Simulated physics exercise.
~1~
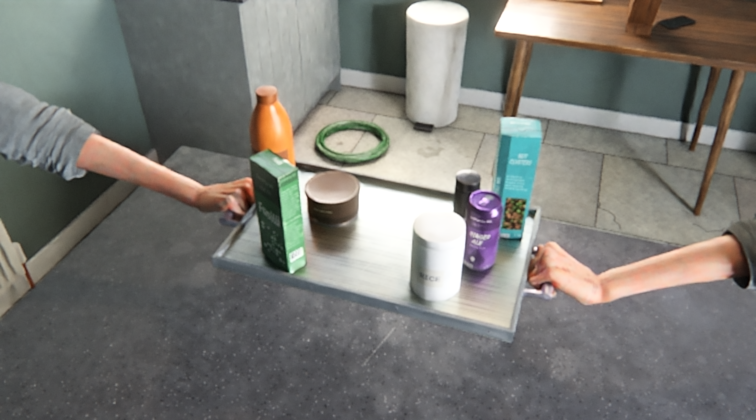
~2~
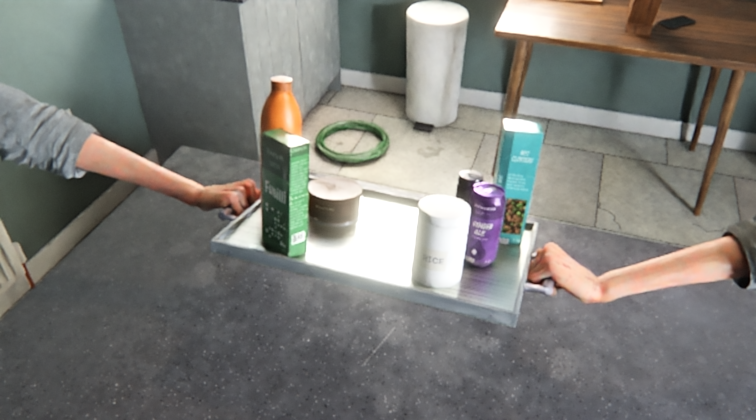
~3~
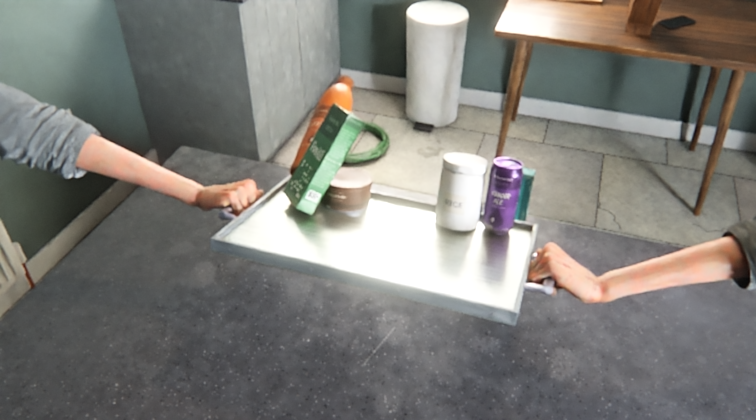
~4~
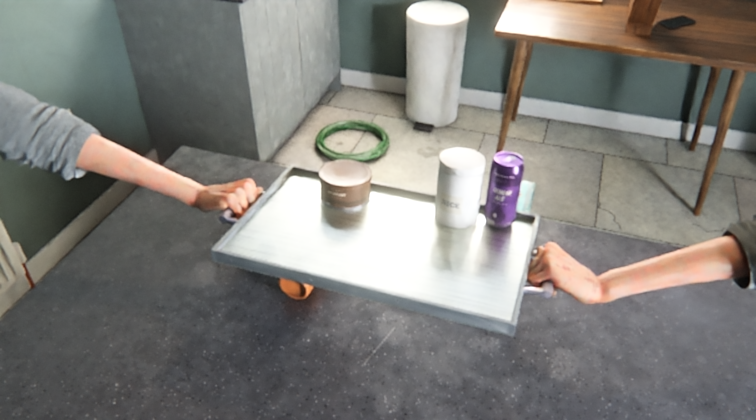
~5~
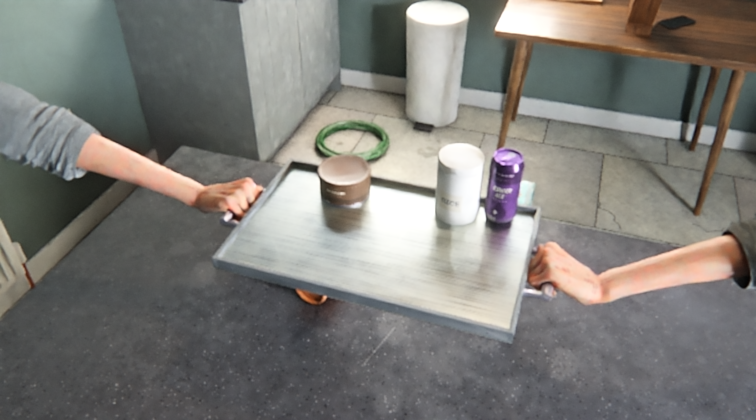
Above a dark speckled table in a room with a tiled floor, two hands hold a metal tray crowded with bottles, cartons and containers. The tray's far edge dips, and the items begin to lean and slide away from the viewer. The orange bottle topples at the back left, the green packet tilts steeply beside the brown tub, and the turquoise carton drops behind the far edge. As the tray comes back toward level, the green packet is gone and the orange bottle lies beneath the tray. Only the brown tub, white jar and purple can remain, upright near the far edge.
